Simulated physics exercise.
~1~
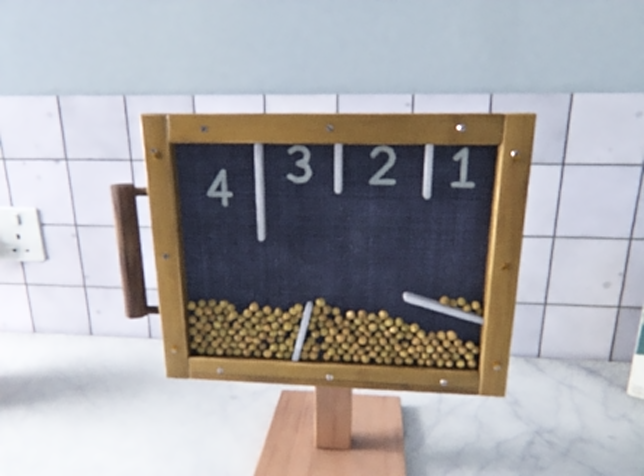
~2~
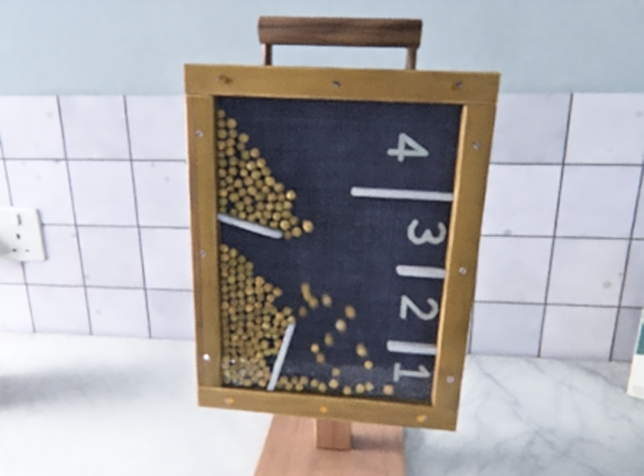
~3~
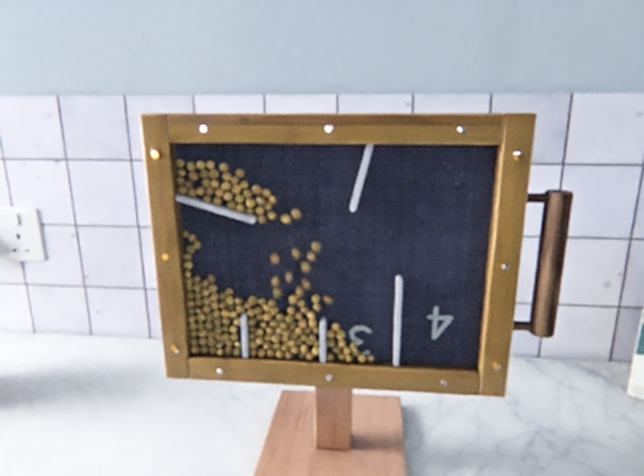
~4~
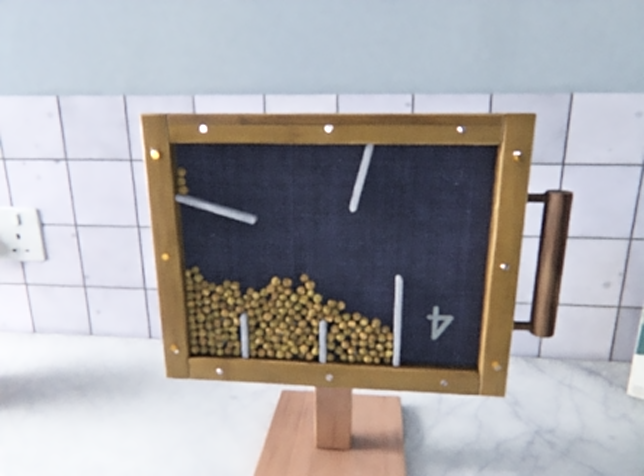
On a marble counter, a framed sorter turns clockwise upside down, chickpeas filling three pockets.
